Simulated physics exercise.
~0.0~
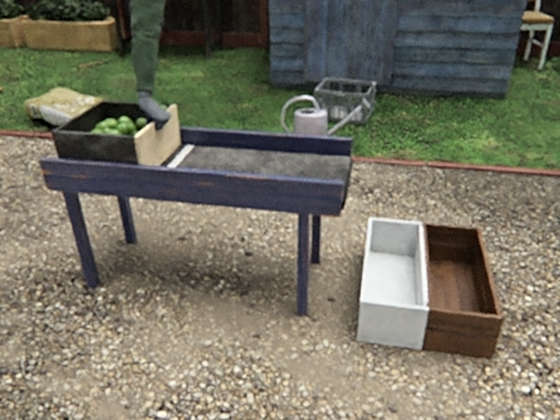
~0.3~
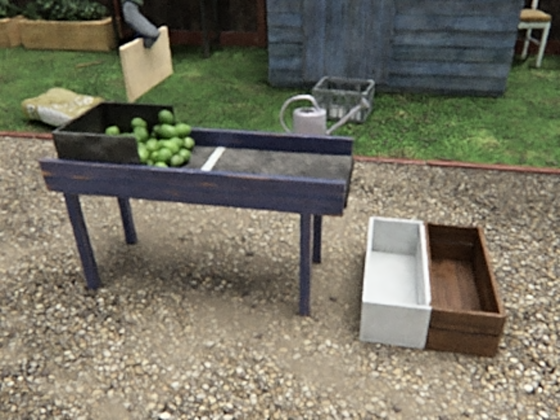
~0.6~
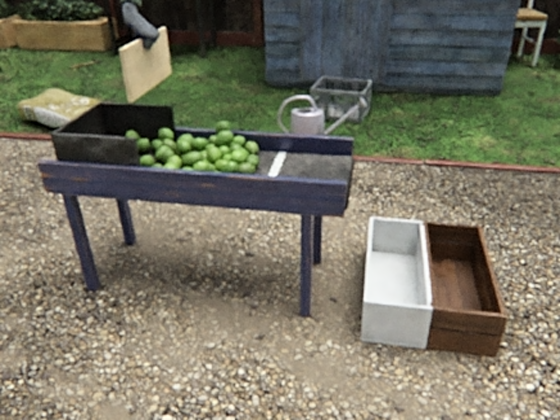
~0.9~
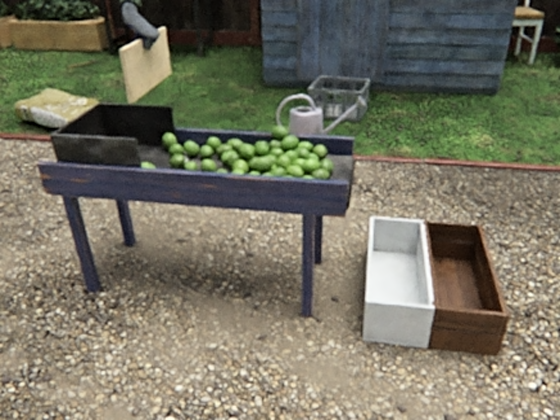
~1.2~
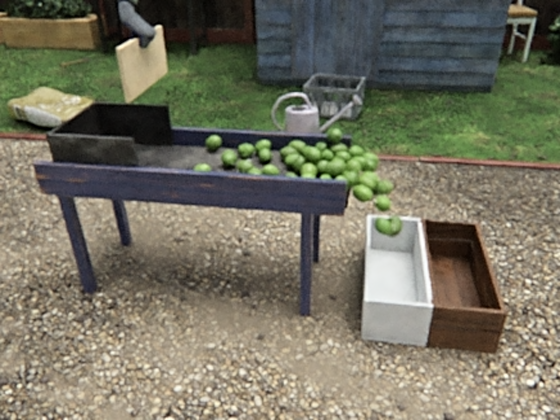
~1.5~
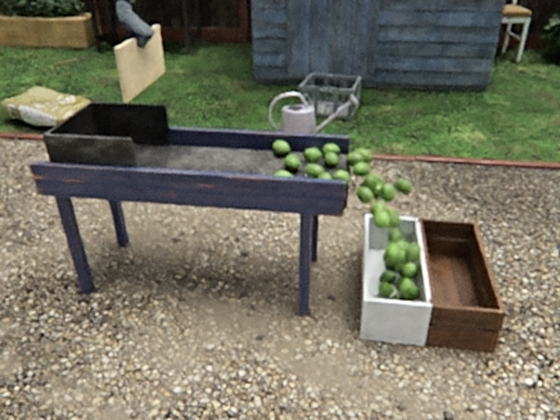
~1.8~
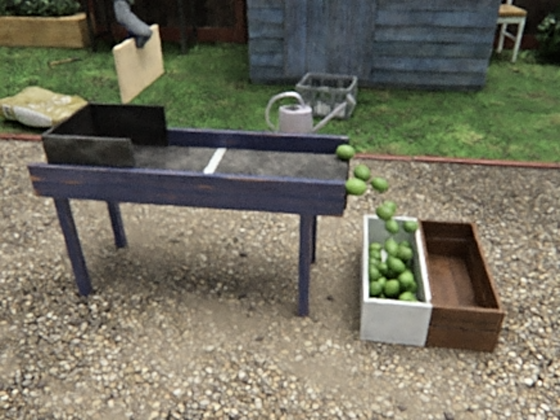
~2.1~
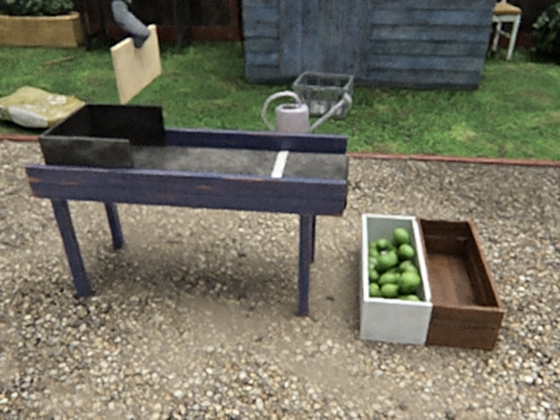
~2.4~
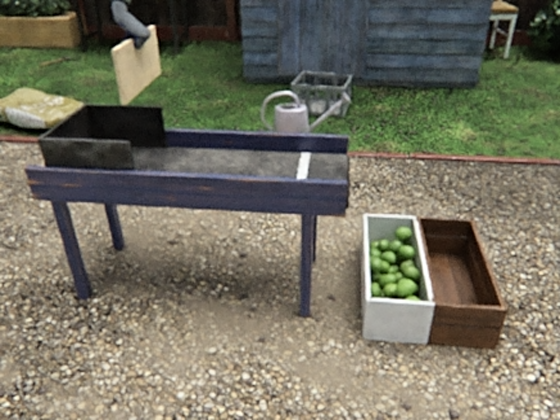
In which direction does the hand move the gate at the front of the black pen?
The hand moves the gate up, away from the belt, and then holds it in the air.
